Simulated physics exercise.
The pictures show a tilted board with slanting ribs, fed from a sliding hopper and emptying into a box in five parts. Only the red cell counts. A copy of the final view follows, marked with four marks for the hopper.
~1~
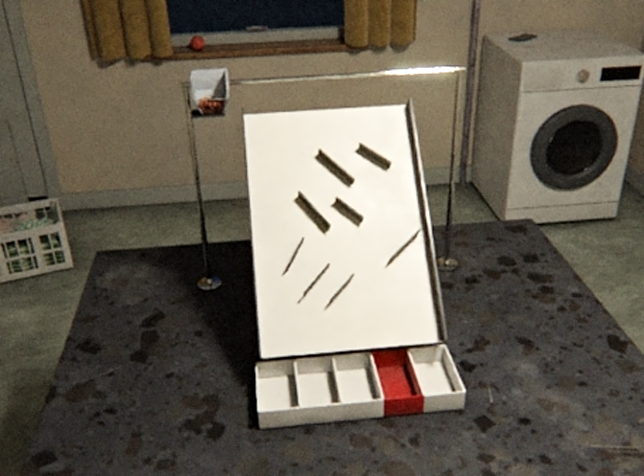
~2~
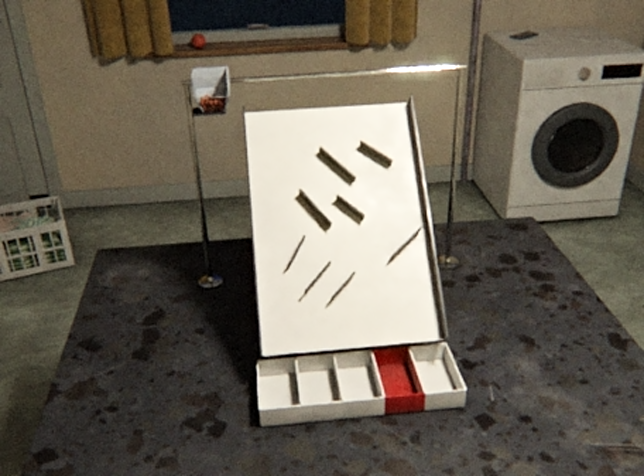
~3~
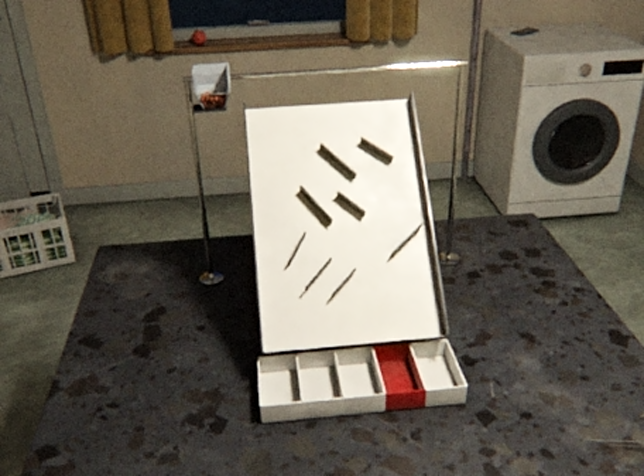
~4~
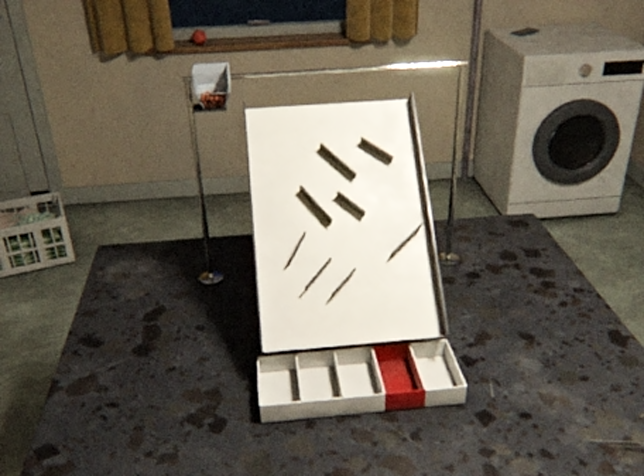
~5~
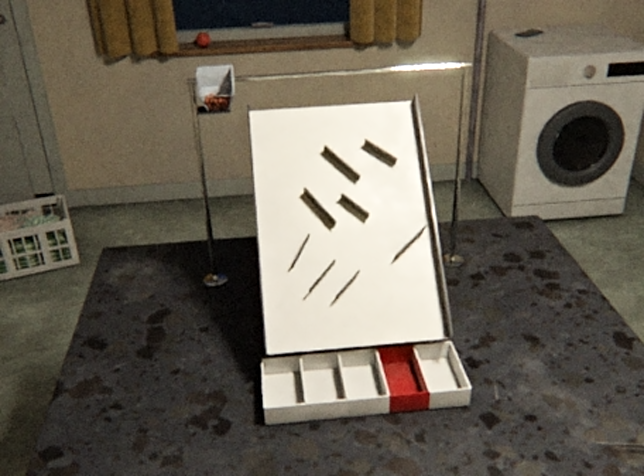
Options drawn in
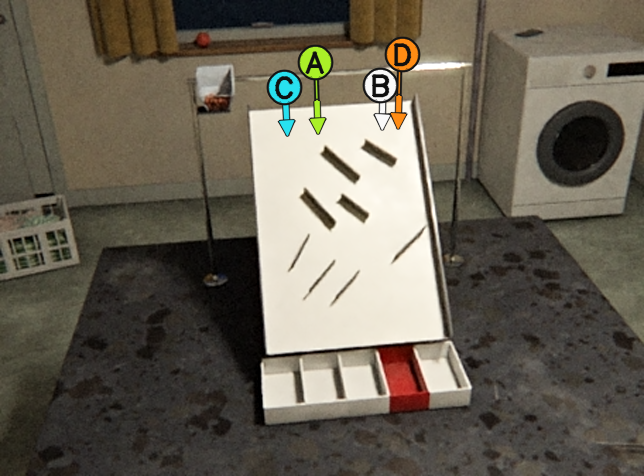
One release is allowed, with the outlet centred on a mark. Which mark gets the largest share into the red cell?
Choose A.
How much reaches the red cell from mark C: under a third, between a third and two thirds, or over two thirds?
It is under a third.
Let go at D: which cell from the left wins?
The third from the left.
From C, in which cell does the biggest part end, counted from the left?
The first from the left.
On the marked copy, mark A meets the board at (317, 128); mark B meets the board at (382, 124); mark C meets the board at (287, 130); mark D meets the board at (398, 122).
Choosing A, close to two thirds in the red cell, close to a quarter in other cells, a small share outside the box.
Choosing B, a small share in the red cell, the bulk in other cells, a small share outside the box.
Choosing C, close to a quarter in the red cell, close to two thirds in other cells, a small share outside the box.
Choosing D, a small share in the red cell, the bulk in other cells, only a few outside the box.
